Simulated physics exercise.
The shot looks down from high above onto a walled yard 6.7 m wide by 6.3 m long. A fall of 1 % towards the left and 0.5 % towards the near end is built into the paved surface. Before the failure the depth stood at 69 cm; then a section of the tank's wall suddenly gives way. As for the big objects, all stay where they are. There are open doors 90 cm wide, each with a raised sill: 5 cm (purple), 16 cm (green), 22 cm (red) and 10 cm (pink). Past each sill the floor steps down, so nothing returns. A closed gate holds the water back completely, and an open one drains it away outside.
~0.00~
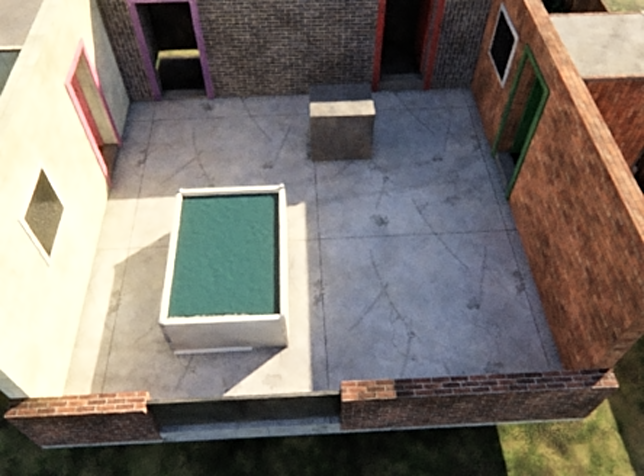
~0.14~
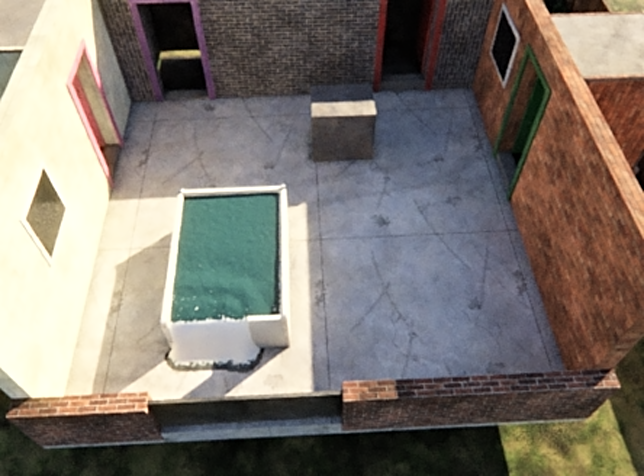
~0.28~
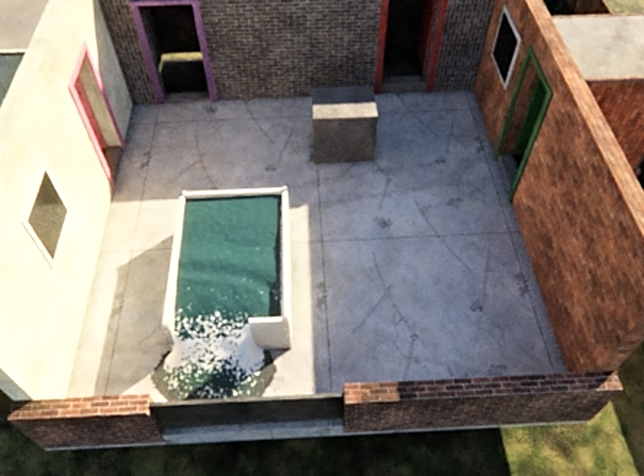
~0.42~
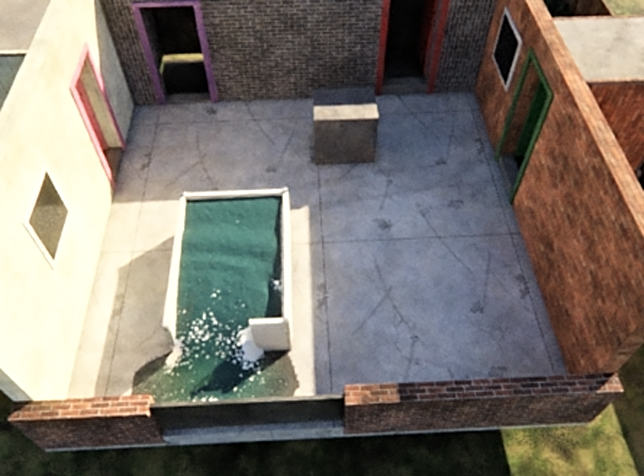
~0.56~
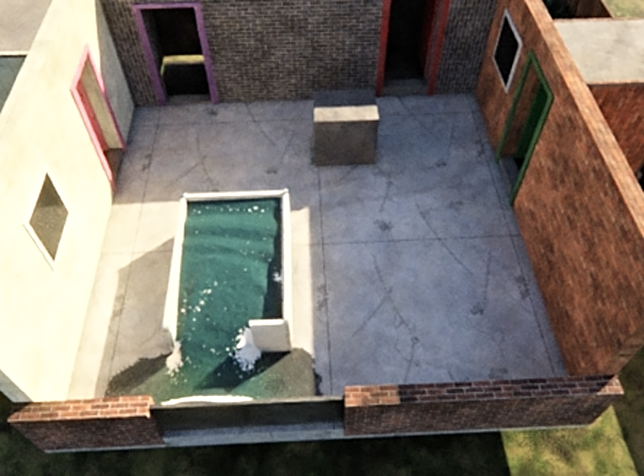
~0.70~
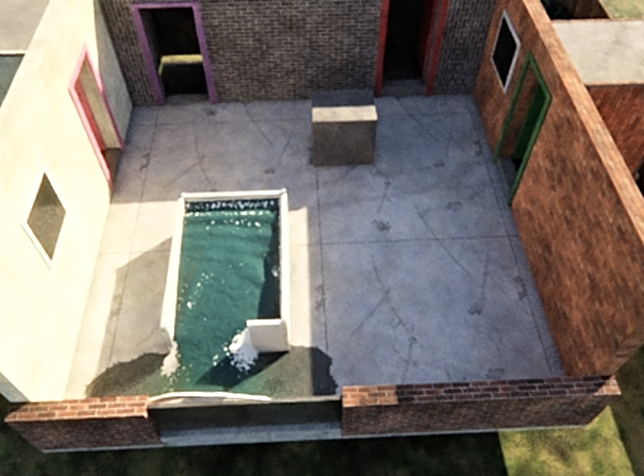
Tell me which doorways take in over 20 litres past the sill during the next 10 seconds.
In order: The purple door will see too much water come in. The green door will see an amount within the limit come in. The red door will see an amount within the limit come in. The pink door will see an amount within the limit come in.
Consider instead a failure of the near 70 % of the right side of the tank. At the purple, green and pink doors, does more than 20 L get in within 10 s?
Then purple does not exceed it, green does not exceed it, pink does not exceed it.
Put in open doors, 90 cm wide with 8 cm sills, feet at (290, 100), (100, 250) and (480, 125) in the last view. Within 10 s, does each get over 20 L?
In sequence the answers are less than that, less than that and less than that.
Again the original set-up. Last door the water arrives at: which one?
The red door.
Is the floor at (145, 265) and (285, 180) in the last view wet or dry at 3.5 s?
I'd call them drenched and then spared.
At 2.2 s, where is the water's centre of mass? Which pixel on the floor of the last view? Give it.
Balance point at about (223, 328).
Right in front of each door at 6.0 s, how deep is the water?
Depths in centimetres - purple: 13, green: 4, red: 7, pink: 7.
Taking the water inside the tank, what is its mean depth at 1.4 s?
Depth, averaged: Around 43 centimetres.
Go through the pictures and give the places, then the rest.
The first frame shows the tank at (228, 252) is whole and still, 69 cm deep.
In the second frame, the front is at (256, 358), 0.6 m from the gap at (213, 337); 0.3 m2 of floor is under water; 69 cm left at the back of the tank.
In the third frame, water pours out at (215, 340) and has run 0.9 m, to a hidden place; typically 12 cm deep outside, 69 cm at the tank's back.
In the fourth frame, water pours out at (216, 342) and has run 1.2 m, to a hidden place; typically 13 cm deep outside, 69 cm at the tank's back.
In the fifth frame, the front is at a hidden place, 1.6 m from the gap at (216, 344); 2.0 m2 of floor is under water; 66 cm left at the back of the tank.
In the sixth frame, water pours out at (213, 344) and has run 1.9 m, to a hidden place; typically 14 cm deep outside, 59 cm at the tank's back.
After 1.4 s water covers 15 % of the floor and is deepest (56 cm) near (58, 424); purple door not reached, green door not reached, red door not reached, pink door not reached.
After 2.2 s water covers 35 % of the floor and is deepest (49 cm) near (72, 423); purple door not reached, green door not reached, red door not reached, pink door not reached.
After 3.5 s water covers 60 % of the floor and is deepest (29 cm) near (58, 424); purple door 5 cm at the sill, 0 L in, green door 2 cm at the sill, 0 L in, red door not reached, pink door 4 cm at the sill, 0 L in.
After 6.0 s water covers 80 % of the floor and is deepest (18 cm) near (58, 424); purple door 13 cm at the sill, 119 L in, green door 4 cm at the sill, 0 L in, red door 7 cm at the sill, 0 L in, pink door 7 cm at the sill, 0 L in.
After 10.0 s water covers 100 % of the floor and is deepest (10 cm) near (58, 424); purple door 8 cm at the sill, 184 L in, green door 2 cm at the sill, 0 L in, red door 7 cm at the sill, 0 L in, pink door 8 cm at the sill, 0 L in.
